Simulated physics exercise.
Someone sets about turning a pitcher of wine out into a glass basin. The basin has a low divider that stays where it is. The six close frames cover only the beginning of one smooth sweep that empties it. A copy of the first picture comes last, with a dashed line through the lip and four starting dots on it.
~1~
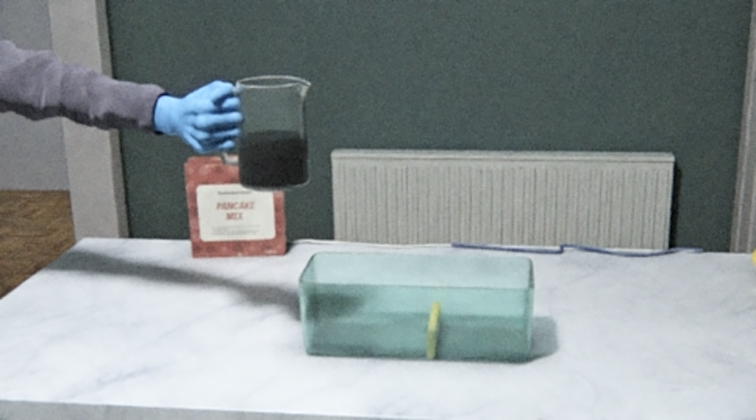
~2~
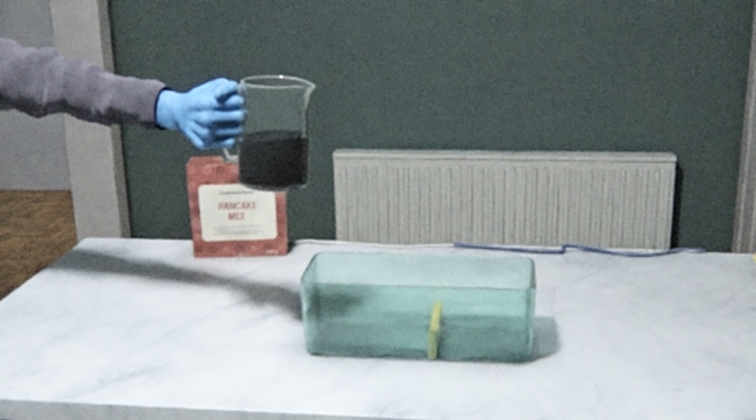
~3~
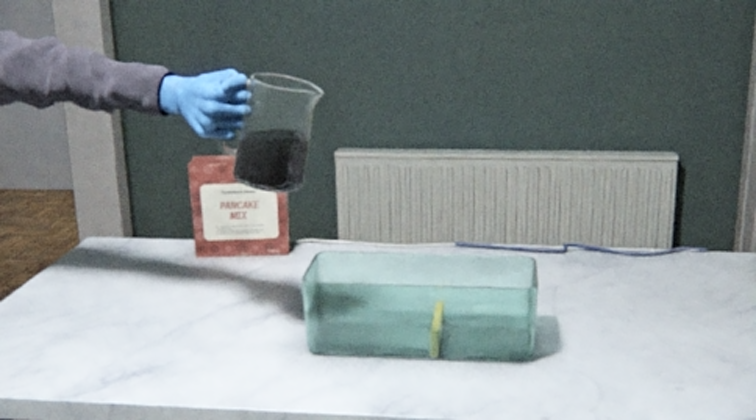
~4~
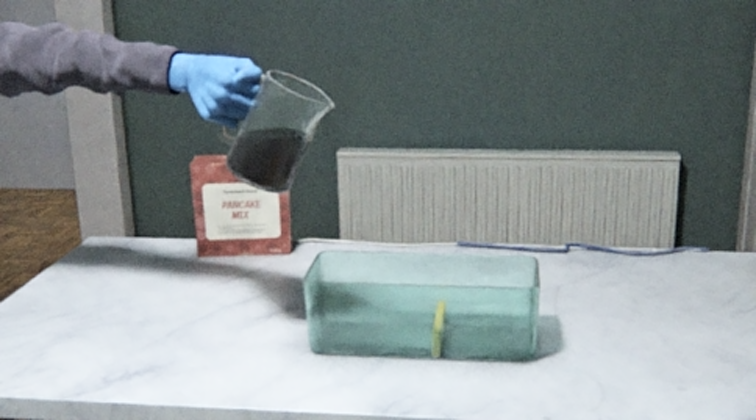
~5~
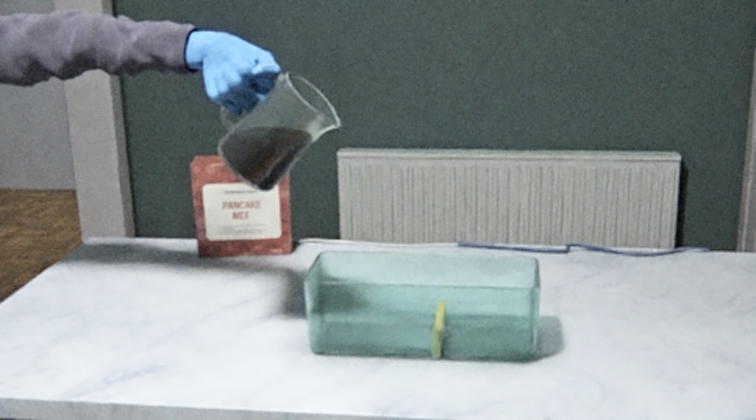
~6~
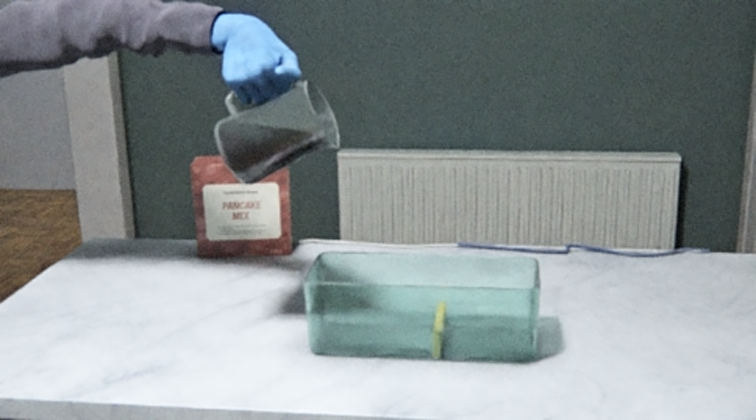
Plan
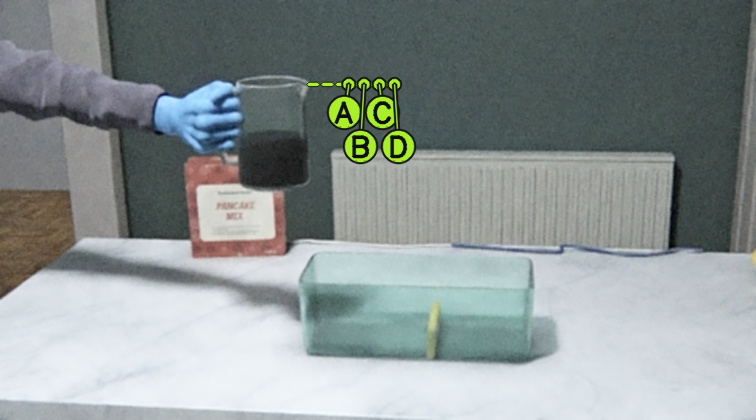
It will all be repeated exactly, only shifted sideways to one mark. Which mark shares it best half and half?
Place B does it best.
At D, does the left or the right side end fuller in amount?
More ends on the right.
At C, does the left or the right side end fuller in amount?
More ends on the right.
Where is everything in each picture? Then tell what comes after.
Upright, lip at (308, 84); basin from (304, 352) to (530, 361); top of the wall at (434, 317); nothing has left yet, in the first picture.
Tipped about 3°, lip at (313, 86); nothing has left yet, in the second picture.
Tipped about 12°, lip at (322, 93); nothing has left yet, in the third picture.
Tipped about 27°, lip at (333, 106); nothing has left yet, in the fourth picture.
Tipped about 45°, lip at (339, 125); nothing has left yet, in the fifth picture.
Tipped about 64°, lip at (339, 146); nothing has left yet, in the sixth picture.
In lime, A at (348, 84); B at (364, 84); C at (379, 84); D at (394, 84).
If A is chosen, about 82 % ends left of the wall and 12 % right of it; 6 % is lost outside.
If B is chosen, about 48 % ends left of the wall and 50 % right of it.
If C is chosen, about 16 % ends left of the wall and 80 % right of it; 4 % is lost outside.
If D is chosen, about 9 % ends left of the wall and 87 % right of it; 5 % is lost outside.
